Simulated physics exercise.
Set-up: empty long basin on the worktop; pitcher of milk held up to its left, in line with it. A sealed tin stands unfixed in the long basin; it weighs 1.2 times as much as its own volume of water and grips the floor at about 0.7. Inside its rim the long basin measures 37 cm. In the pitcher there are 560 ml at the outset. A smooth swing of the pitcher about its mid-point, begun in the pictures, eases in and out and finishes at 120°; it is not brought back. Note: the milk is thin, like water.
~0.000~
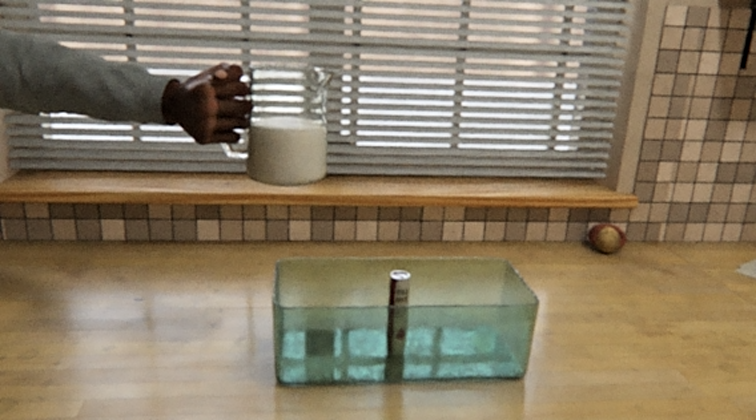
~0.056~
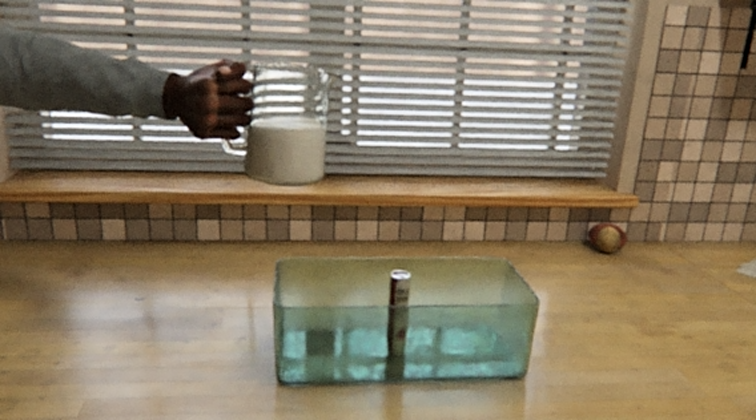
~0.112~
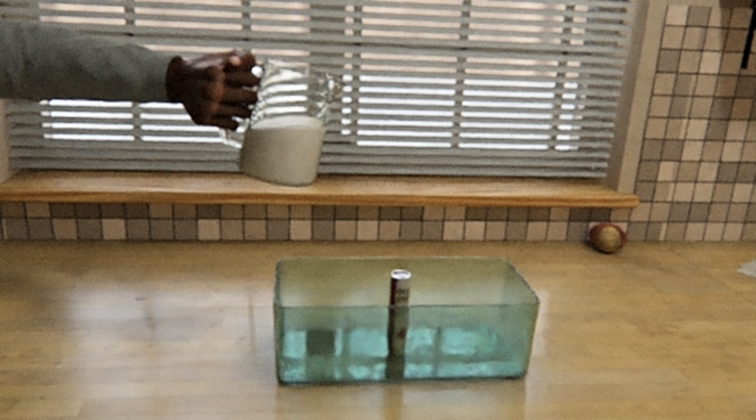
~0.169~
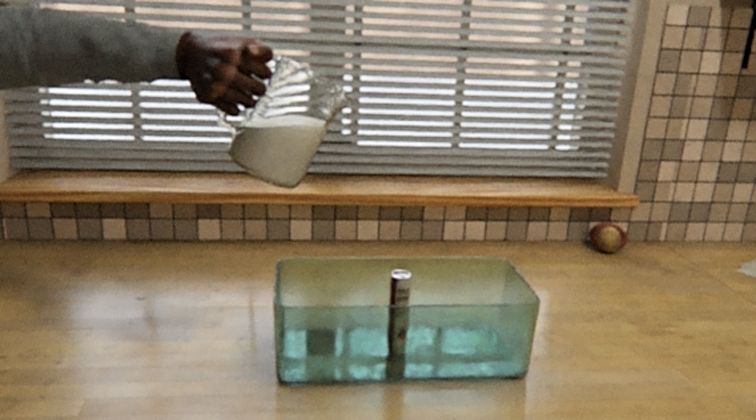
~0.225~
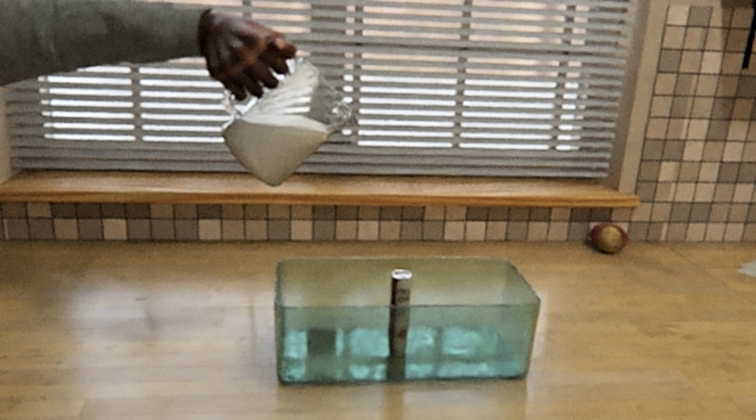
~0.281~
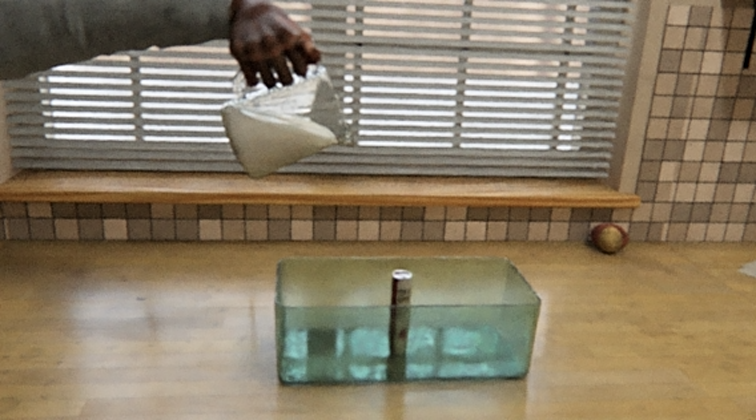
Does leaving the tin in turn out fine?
It's going to be knocked down.
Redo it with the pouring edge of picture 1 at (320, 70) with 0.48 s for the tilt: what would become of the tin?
Then it tips over.
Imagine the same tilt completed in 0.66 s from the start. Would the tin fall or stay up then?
The tin tumbles.
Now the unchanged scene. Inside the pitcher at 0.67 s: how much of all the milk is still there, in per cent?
Close to 12 percent of the total.
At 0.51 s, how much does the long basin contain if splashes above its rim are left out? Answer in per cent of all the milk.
Fraction in basin: Approx. 3%.
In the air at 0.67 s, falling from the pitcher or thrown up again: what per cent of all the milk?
Roughly 28 per cent.
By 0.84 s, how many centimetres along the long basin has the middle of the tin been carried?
Estimate: Around 8 cm.
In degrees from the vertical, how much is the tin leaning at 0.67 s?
The lean is some 0° away from upright.
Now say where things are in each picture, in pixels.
Tilt 0°; pouring edge (338, 71); surface from (251, 123) to (323, 125); the long basin's rim runs from (275, 282) to (522, 280); the tin's top is at (400, 279), in the first frame.
Tilt 3°; pouring edge (341, 74); surface from (251, 124) to (323, 123), in the second frame.
Tilt 13°; pouring edge (348, 84); surface from (248, 127) to (324, 122), in the third frame.
Tilt 28°; pouring edge (357, 101); surface from (239, 128) to (326, 123), in the fourth frame.
Tilt 46°; pouring edge (360, 123); surface from (227, 122) to (330, 128), in the fifth frame.
Tilt 66°; pouring edge (356, 146); surface from (226, 107) to (335, 132), in the sixth frame.
After 0.51 s the tilt is 119° and 57 per cent is still to pour; the tin stands where it began.
After 0.67 s the tilt is 120° and 11 per cent is still to pour; the tin stands 1 cm from where it began.
After 0.84 s the tilt is 120° and 0 per cent is still to pour; the tin leans 21°.
After 1.03 s the tilt is 120° and 0 per cent is still to pour; the tin lies on its side.
In the end the tin lies on its side.
